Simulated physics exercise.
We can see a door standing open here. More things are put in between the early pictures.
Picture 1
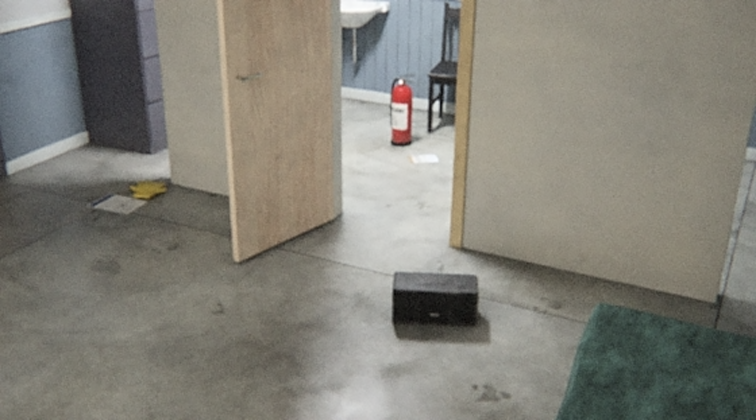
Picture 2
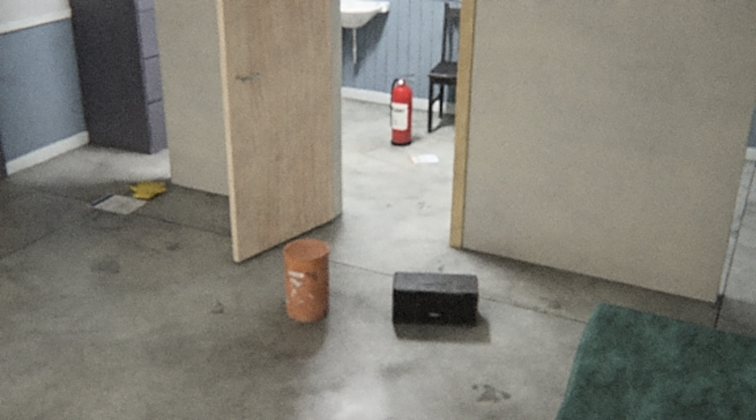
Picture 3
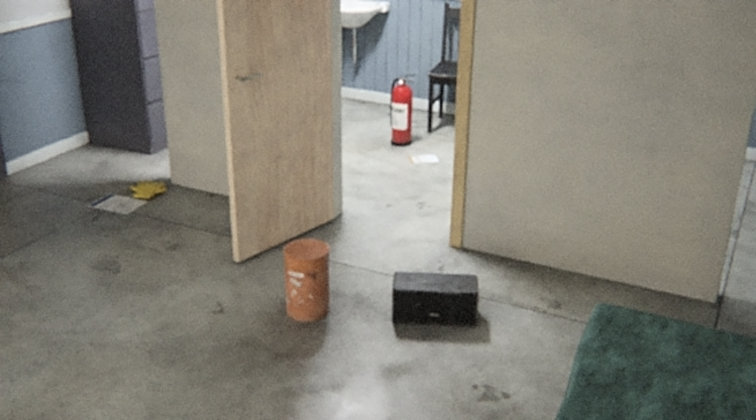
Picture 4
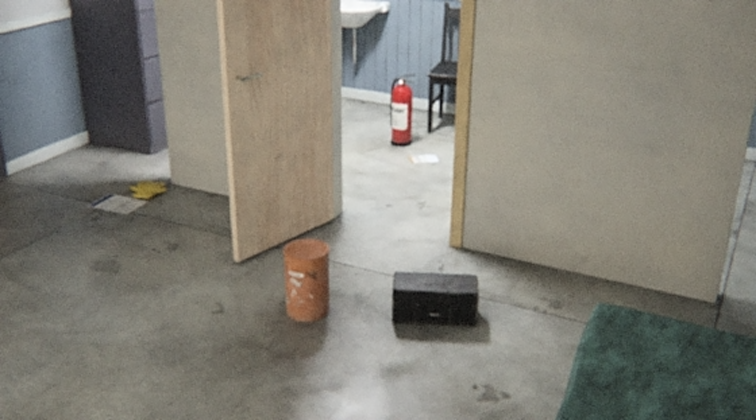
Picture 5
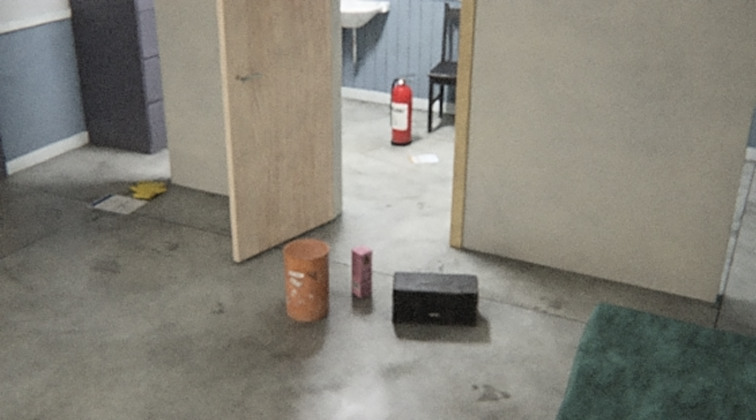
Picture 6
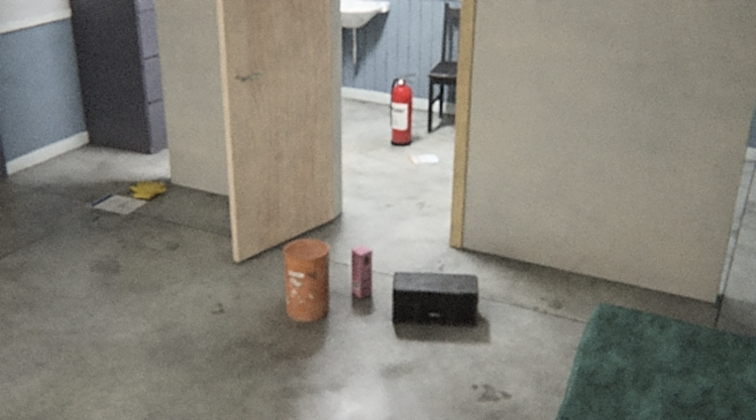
The door stayed wide open and still while an orange pail appeared to the left of a black box on the floor, and later a small pink carton appeared between them.
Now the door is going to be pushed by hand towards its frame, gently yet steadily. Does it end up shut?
The door fits into its frame.
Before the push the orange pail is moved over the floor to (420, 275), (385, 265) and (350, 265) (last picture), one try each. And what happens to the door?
In order, the door swings completely to, is hindered, is hindered.
Then, 0.60 s after the last picture, door at 90°.
Then, 1.10 s after the last picture, door at 62°.
Then, 1.50 s after the last picture, door at 36°.
Then, 1.90 s after the last picture, door at 11°.
At rest, door at 0°; all 3 in place. Seen from the same camera at the end, pink carton near (362, 271).
